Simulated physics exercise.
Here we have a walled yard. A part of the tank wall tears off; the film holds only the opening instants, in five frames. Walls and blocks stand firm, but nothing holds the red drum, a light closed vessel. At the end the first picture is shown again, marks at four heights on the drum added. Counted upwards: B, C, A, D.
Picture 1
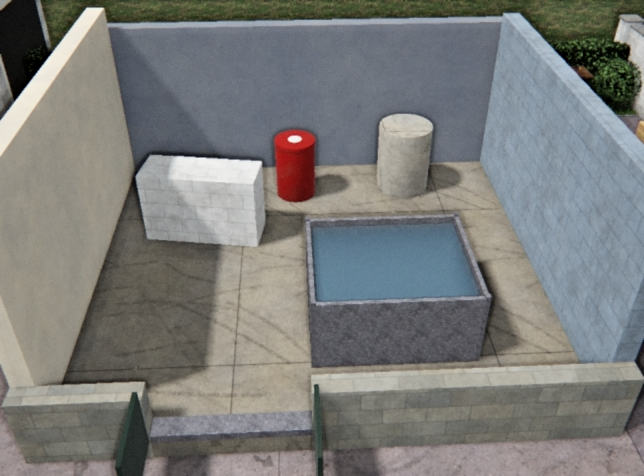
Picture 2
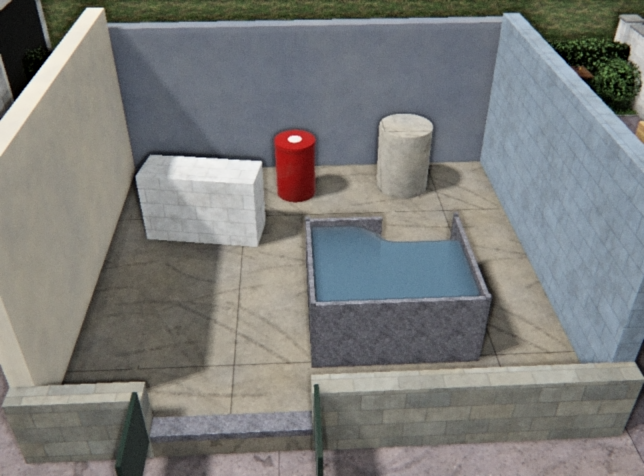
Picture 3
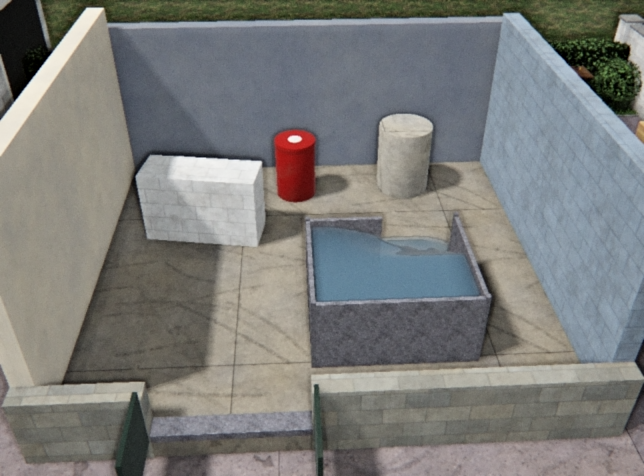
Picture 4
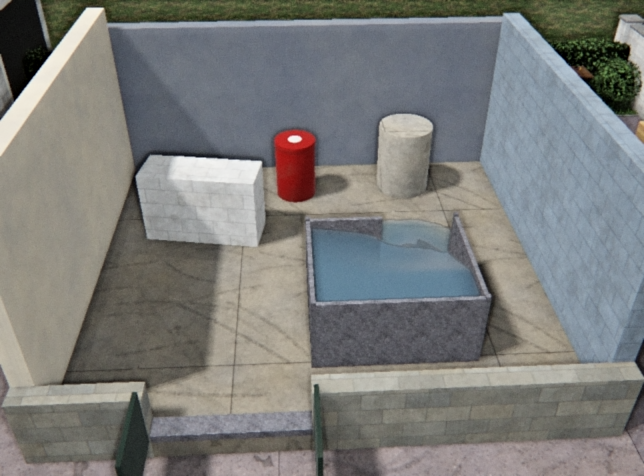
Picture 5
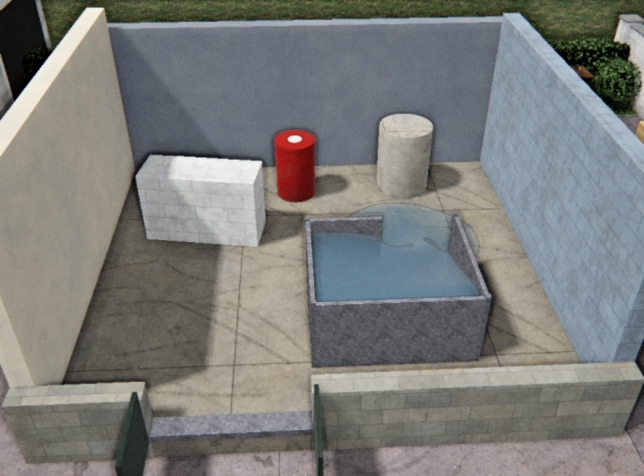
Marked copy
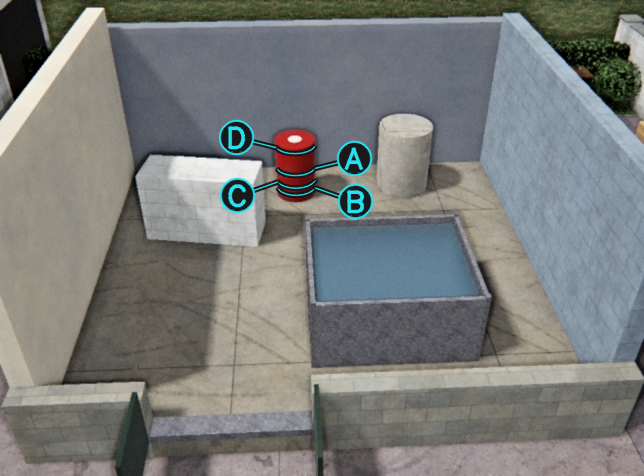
The clip shows a walled yard with a red drum, a pale cylinder, a white block and a full stone tank; a gap opens in the tank's back wall, and water pours through, spreading over the ground behind it.
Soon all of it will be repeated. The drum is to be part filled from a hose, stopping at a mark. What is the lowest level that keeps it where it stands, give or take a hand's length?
Use line A.
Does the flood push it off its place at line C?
Yes.
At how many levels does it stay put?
Two.
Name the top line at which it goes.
That is line C.
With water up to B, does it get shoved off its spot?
Yes, that goes wrong.
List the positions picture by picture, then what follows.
In the first frame, lid of the red drum at (295, 140); tank full, its middle at (390, 261); open gate at (229, 382).
In the second frame, water covers 2 % of the ground, mostly out of sight from here.
In the third frame, water covers 4 % of the ground, mostly out of sight from here.
In the fourth frame, water covers 7 % of the ground, mostly out of sight from here.
In the fifth frame, lid of the red drum at (295, 140); 10 % of the ground under water, its edge towards the drum at (390, 205).
In cyan, A at (296, 175); B at (296, 195); C at (296, 188); D at (295, 153); from the bottom up B, C, A, D.
For line A, it shifts by a finger or two and stays.
For line B, it is pushed about 4 times its own width away.
For line C, it is pushed about its own width away.
For line D, it does not move.
